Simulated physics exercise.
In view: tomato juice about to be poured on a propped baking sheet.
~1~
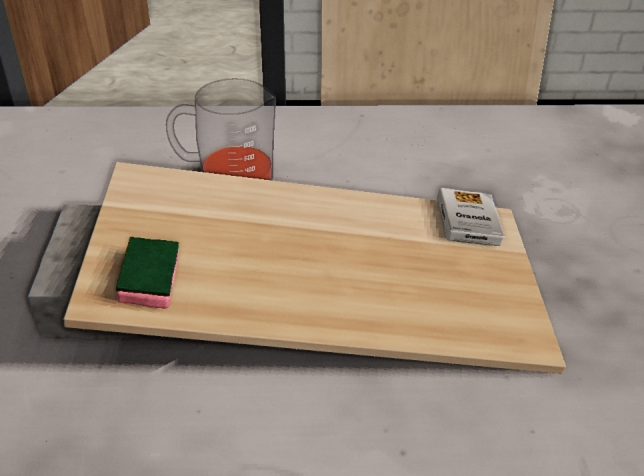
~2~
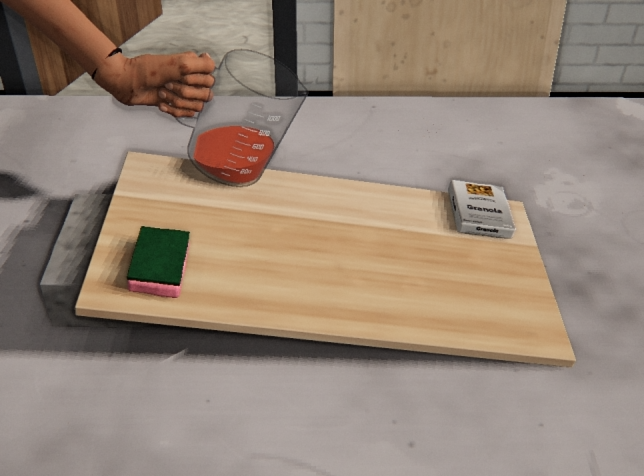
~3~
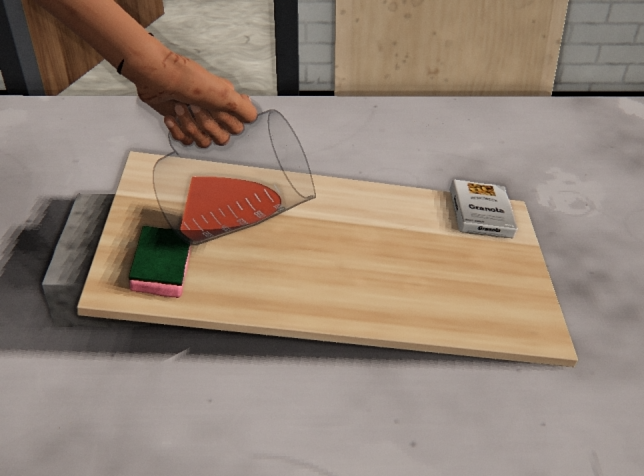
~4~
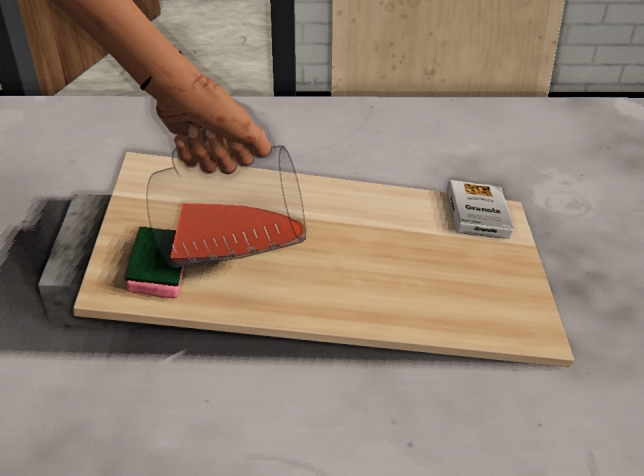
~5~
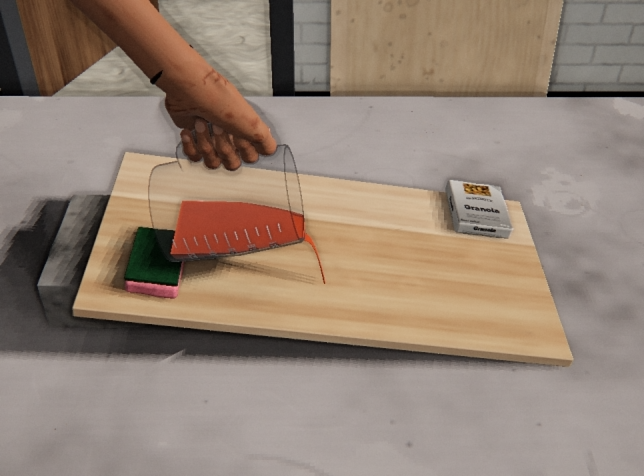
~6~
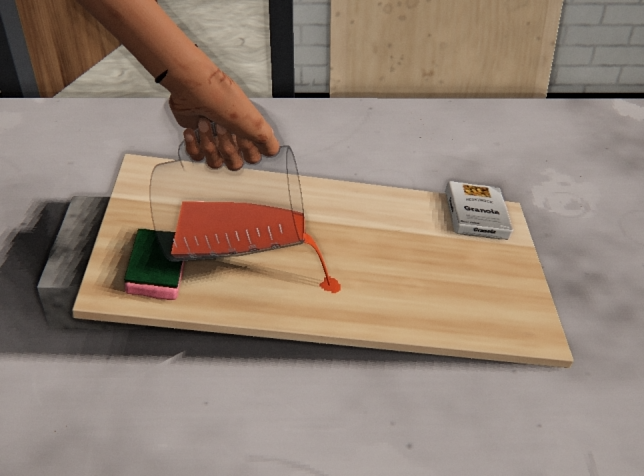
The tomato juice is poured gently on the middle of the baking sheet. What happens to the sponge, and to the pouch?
On the left the sponge stays dry, on the right the pouch stays dry.
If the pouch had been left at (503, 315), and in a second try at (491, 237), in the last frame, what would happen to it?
In the first try it ends up in the puddle; in the second it escapes.
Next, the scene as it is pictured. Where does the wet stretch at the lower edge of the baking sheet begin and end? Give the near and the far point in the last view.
Near limit (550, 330), far limit (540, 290).
Next, it runs down to the right; the sponge is clear of it; the pouch is clear of it.
After that, it runs down to the right and off the end; the sponge is clear of it; the pouch is clear of it.
Finally, it runs down to the right and off the end; the sponge is clear of it; the pouch is clear of it.
